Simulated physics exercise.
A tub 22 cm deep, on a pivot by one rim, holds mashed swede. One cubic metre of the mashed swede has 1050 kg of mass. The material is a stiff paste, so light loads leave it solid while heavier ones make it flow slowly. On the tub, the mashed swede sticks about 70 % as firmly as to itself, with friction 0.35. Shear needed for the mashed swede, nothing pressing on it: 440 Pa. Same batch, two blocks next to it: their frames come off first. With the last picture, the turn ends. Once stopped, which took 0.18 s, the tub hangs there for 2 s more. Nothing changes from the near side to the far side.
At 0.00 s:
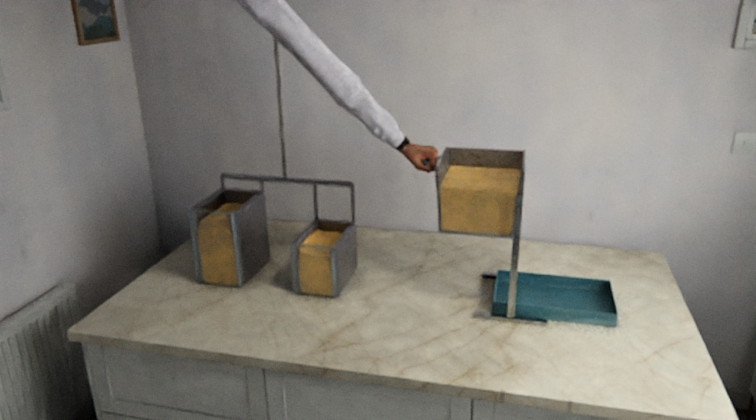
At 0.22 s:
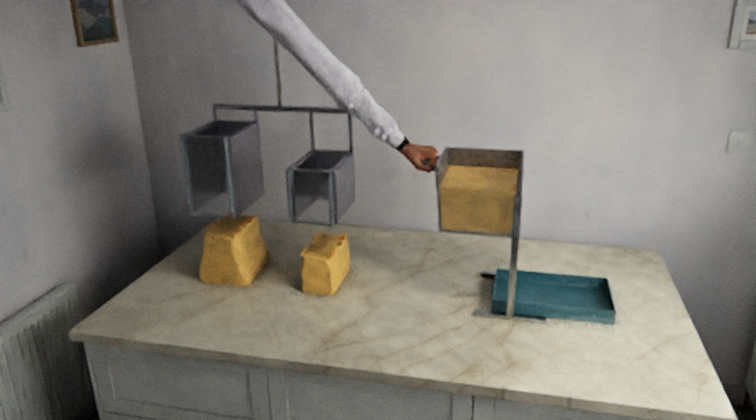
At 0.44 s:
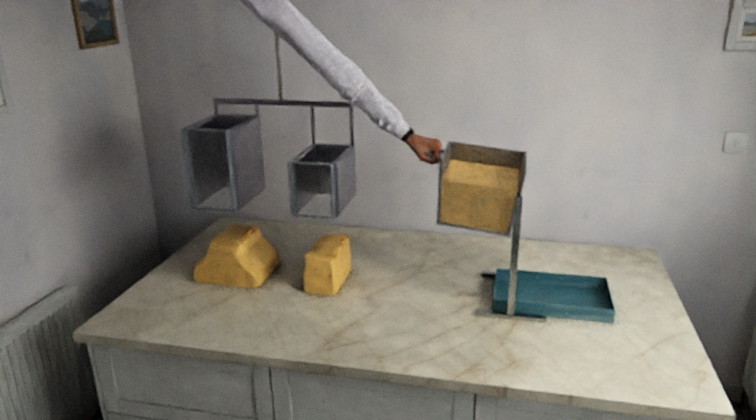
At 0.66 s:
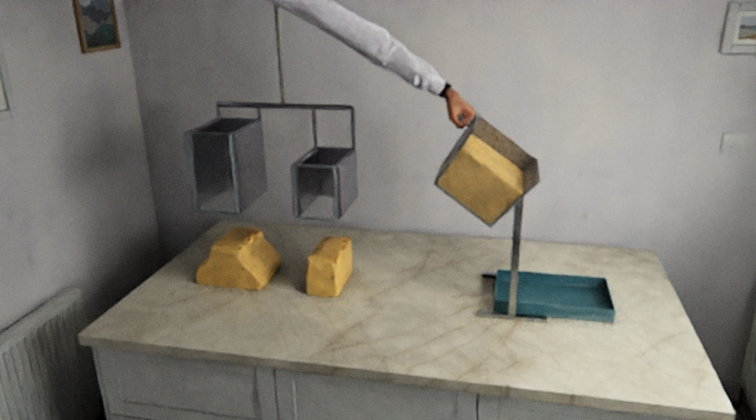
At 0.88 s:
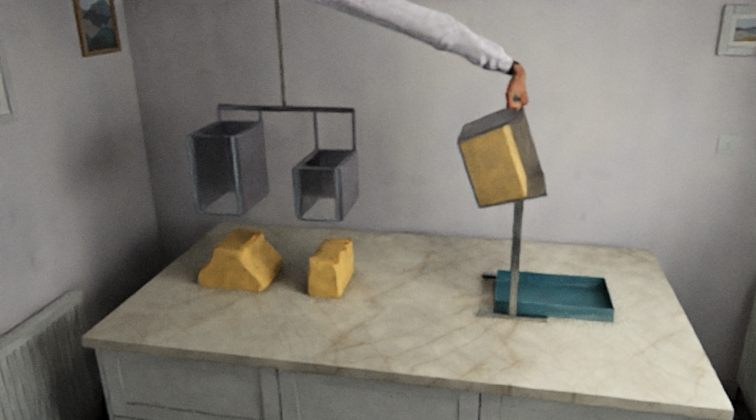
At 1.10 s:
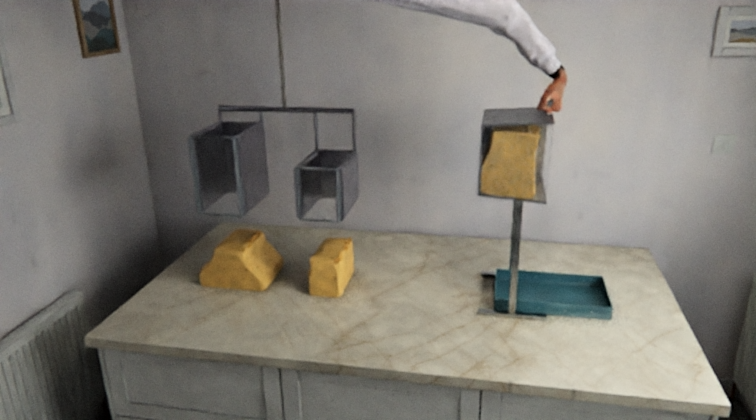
On a marble-topped counter in a pale room, two metal moulds lift off a pair of yellow mashed blocks, and the taller left one slumps while the smaller keeps its shape. A hand then swings a raised tub of the same mash onto its side above a teal tray.
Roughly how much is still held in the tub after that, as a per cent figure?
The amount still held in the tub is about 50 per cent.
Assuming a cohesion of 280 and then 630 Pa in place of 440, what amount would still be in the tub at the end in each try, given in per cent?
In that order: 40 %, 70 %.
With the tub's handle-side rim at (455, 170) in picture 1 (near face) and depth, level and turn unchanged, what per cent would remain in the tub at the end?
Close to 100 per cent would still be in the tub.
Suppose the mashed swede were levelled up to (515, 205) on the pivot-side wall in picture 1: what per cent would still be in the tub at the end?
That gives some 90 %.
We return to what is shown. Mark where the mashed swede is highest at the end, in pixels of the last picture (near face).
The highest point sits at around (505, 169).
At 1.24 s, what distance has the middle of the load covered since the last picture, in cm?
Close to 5 centimetres.
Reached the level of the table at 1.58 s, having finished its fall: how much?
Some 0 % has got all the way down.
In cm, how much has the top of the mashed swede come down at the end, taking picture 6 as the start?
Some 13 cm.
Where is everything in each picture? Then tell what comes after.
In the first picture, handle-side rim at (438, 167), tilt 0 degrees; crest of the mashed swede at (443, 187); block heights 25 cm, 16 cm (left to right).
In the second picture, handle-side rim at (438, 167), tilt 0 degrees; crest of the mashed swede at (443, 186); block heights 21 cm, 16 cm (left to right).
In the third picture, handle-side rim at (443, 160), tilt 6 degrees; crest of the mashed swede at (447, 181); block heights 17 cm, 16 cm (left to right).
In the fourth picture, handle-side rim at (474, 131), tilt 36 degrees; crest of the mashed swede at (465, 150); block heights 17 cm, 16 cm (left to right).
In the fifth picture, handle-side rim at (524, 119), tilt 71 degrees; crest of the mashed swede at (504, 129); block heights 17 cm, 16 cm (left to right).
In the sixth picture, handle-side rim at (553, 125), tilt 91 degrees; crest of the mashed swede at (498, 132); block heights 17 cm, 16 cm (left to right).
After 1.24 s, the tub is at 91 degrees and holds 96 %.
After 1.41 s, the tub is at 91 degrees and holds 66 %.
After 1.58 s, the tub is at 91 degrees and holds 51 %.
After 1.75 s, the tub is at 91 degrees and holds 50 %.
After 3.10 s, the tub is at 91 degrees and holds 50 %.
